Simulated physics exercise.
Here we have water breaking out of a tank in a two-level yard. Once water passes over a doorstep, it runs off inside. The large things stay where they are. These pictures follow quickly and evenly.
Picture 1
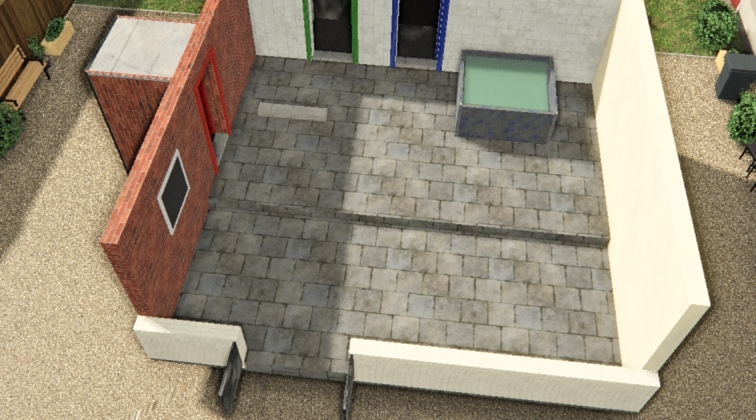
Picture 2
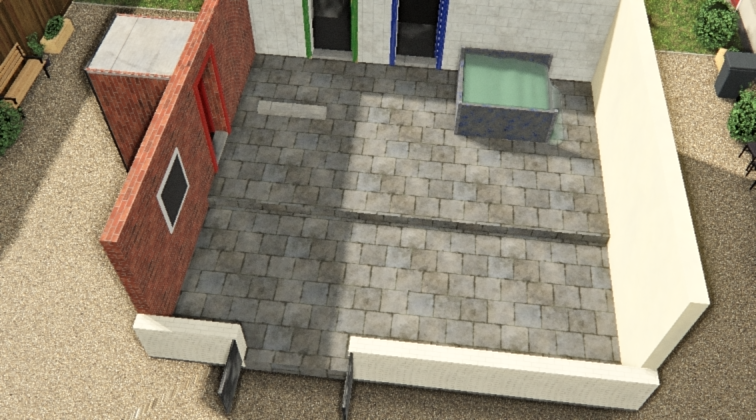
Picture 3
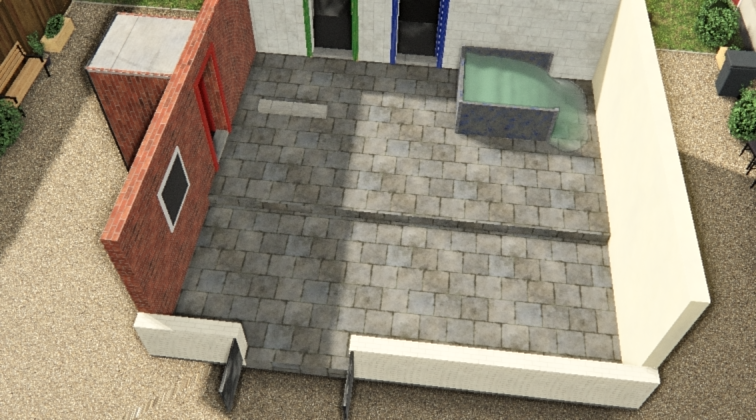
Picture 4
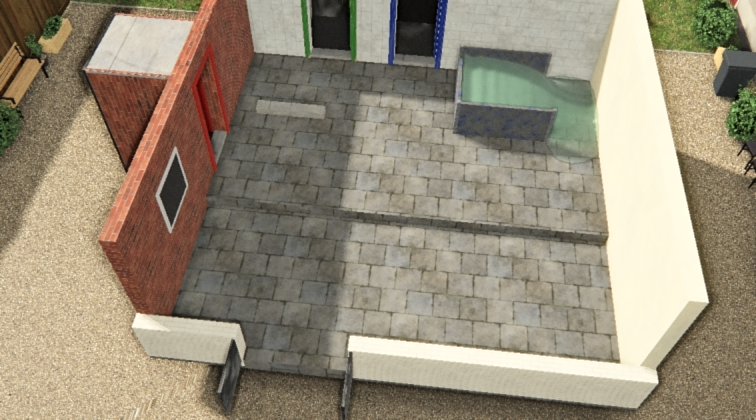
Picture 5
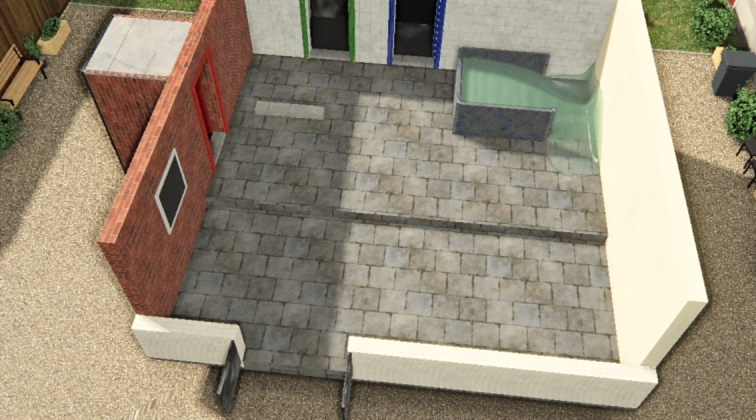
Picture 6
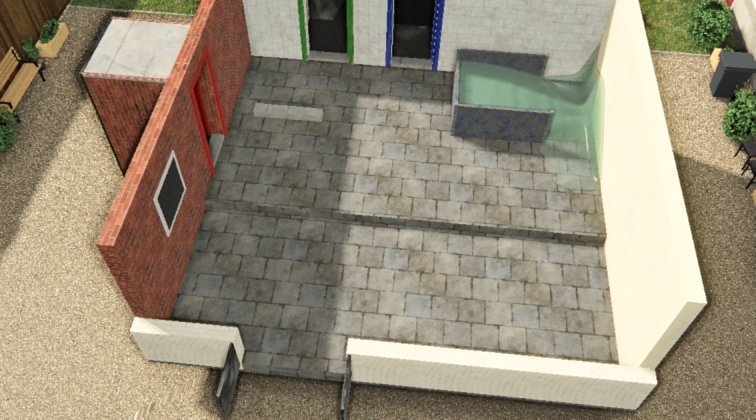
At first, a stone-sided tank of green water sits still near the back right of a paved, walled yard. Then water breaks out of its right side, spreads across the slabs to the cream wall, and runs along the wall's foot toward the front of the upper level.
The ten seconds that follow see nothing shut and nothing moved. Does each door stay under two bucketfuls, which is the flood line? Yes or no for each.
Green door - yes, stays under; red door - yes, stays under; blue door - yes, stays under.
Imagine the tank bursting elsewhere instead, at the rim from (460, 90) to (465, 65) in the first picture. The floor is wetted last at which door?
I'd go with the red door.
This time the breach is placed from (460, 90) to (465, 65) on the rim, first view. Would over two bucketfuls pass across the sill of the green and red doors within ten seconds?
Result - green one tops the mark, red one tops the mark.
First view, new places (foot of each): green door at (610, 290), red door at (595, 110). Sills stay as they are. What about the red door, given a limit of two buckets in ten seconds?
As I see it, the red exceeds the limit.
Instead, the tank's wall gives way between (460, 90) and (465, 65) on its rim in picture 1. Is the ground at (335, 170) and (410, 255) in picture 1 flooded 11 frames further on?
As listed: Submerged, unflooded.
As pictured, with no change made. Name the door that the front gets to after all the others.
My pick is the red one.
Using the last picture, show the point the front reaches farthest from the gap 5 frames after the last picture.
Close to (600, 270), I think.
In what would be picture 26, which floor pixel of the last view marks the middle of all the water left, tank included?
(505, 168).
A moment on, water covers 10 % of the floor; the green door not reached, the red door not reached, the blue door not reached.
Next, water covers 25 % of the floor; the green door not reached, the red door not reached, the blue door wet at the sill, nothing in.
Then, water covers 45 % of the floor; the green door wet at the sill, nothing in, the red door not reached, the blue door wet at the sill, nothing in.
Later, water covers 60 % of the floor; the green door wet at the sill, nothing in, the red door wet at the sill, nothing in, the blue door wet at the sill, nothing in.
In the end, water covers 70 % of the floor; the green door wet at the sill, nothing in, the red door wet at the sill, nothing in, the blue door wet at the sill, nothing in.
